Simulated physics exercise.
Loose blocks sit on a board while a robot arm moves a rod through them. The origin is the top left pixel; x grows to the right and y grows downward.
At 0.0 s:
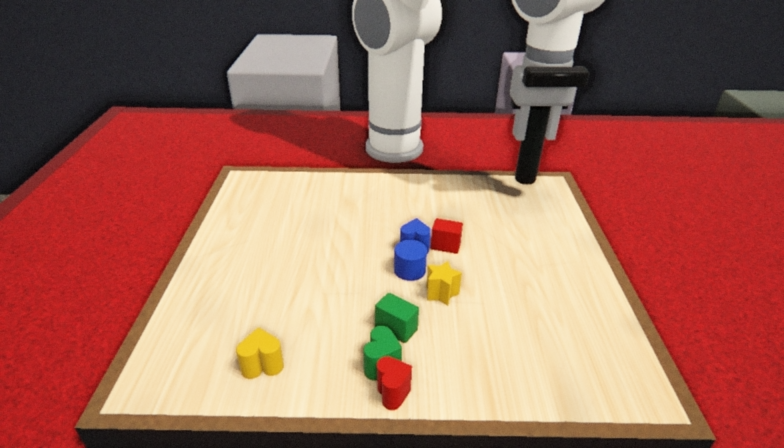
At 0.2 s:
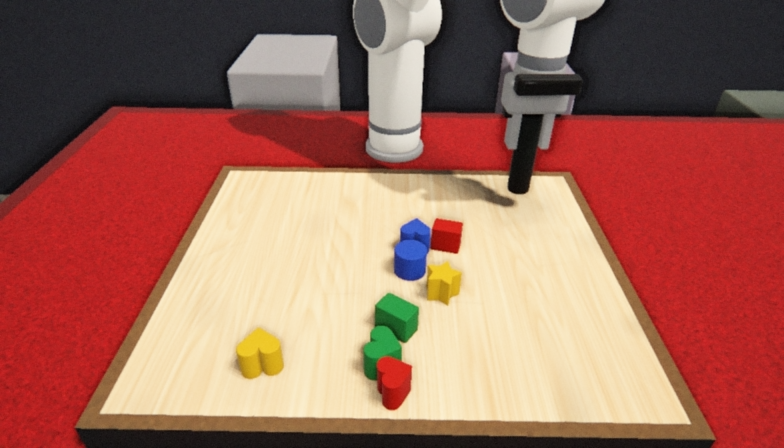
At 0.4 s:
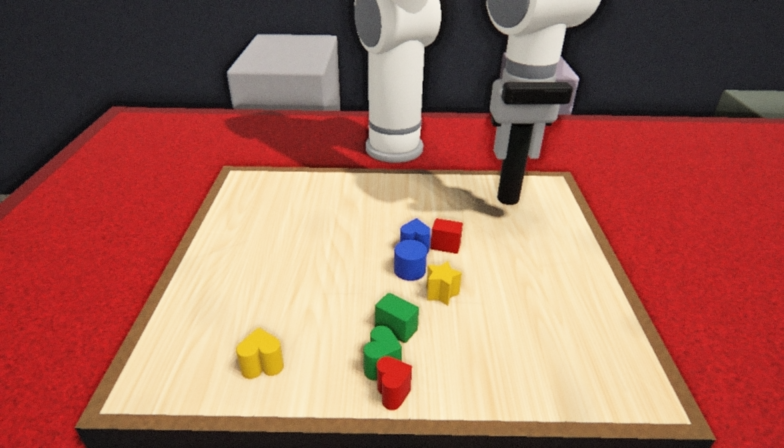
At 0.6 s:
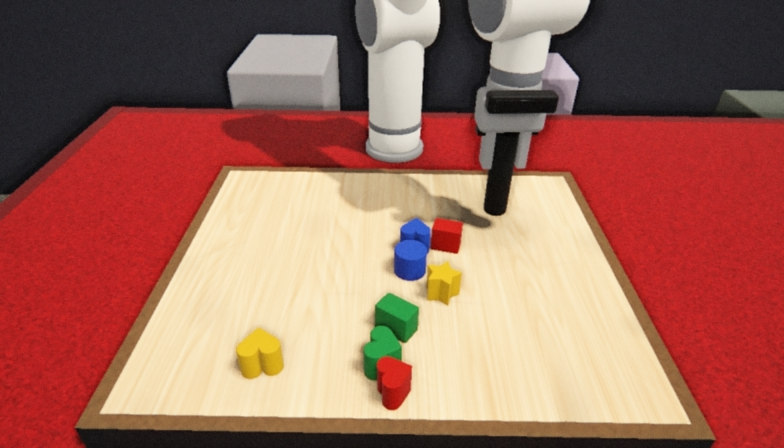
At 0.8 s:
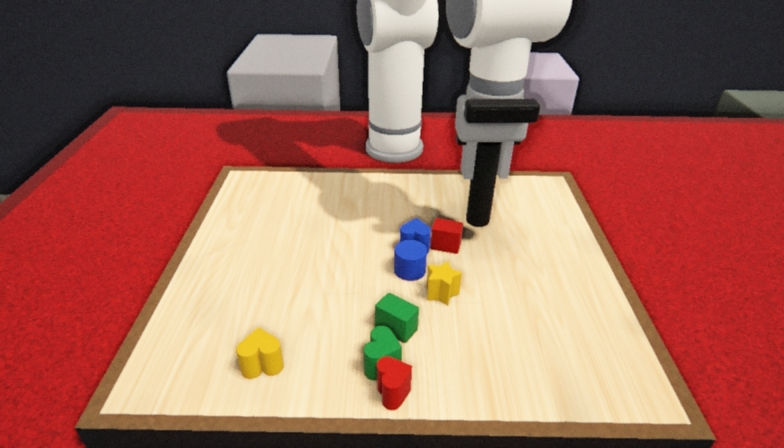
A robot arm holding a black rod moves it left and toward the viewer over a wooden board, nearing the red block beside the blue pieces, while the red, blue, green and yellow blocks all stay still.
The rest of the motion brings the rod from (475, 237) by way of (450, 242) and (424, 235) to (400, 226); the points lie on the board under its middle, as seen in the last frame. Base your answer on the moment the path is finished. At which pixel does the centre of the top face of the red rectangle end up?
The middle of the upper face of the red rectangle will lie at about (426, 232) in the picture.
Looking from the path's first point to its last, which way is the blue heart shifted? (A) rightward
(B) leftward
My answer is option B.
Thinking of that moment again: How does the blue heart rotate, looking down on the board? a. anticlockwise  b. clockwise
That would be b.
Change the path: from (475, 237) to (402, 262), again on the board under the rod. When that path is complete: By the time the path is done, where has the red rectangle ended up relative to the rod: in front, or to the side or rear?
I'd say the red rectangle is still out in front of the rod at the end.
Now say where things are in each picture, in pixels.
Lower end of the rod (525, 180), tops of blocks, blue round block (411, 249), blue heart (416, 227), red rectangle (448, 225), in the first picture.
Rod (518, 190), blocks as before, in the second picture.
Rod (508, 200), blocks as before, in the third picture.
Rod (494, 211), blocks as before, in the fourth picture.
Rod (478, 222), blue round block (411, 249), blue heart (416, 227), red rectangle (448, 225), in the fifth picture.
On the path given first. One third of the way, rod (451, 226); blue heart (404, 230), turned 35° clockwise; red rectangle (431, 232), turned 20° anticlockwise.
Two thirds of the way, rod (425, 219); blue heart (400, 230), turned 30° clockwise; red rectangle (426, 233), turned 20° anticlockwise.
At the end, rod (400, 211); blue round block not moved; blue heart (400, 230), turned 30° clockwise; red rectangle (426, 233), turned 20° anticlockwise.
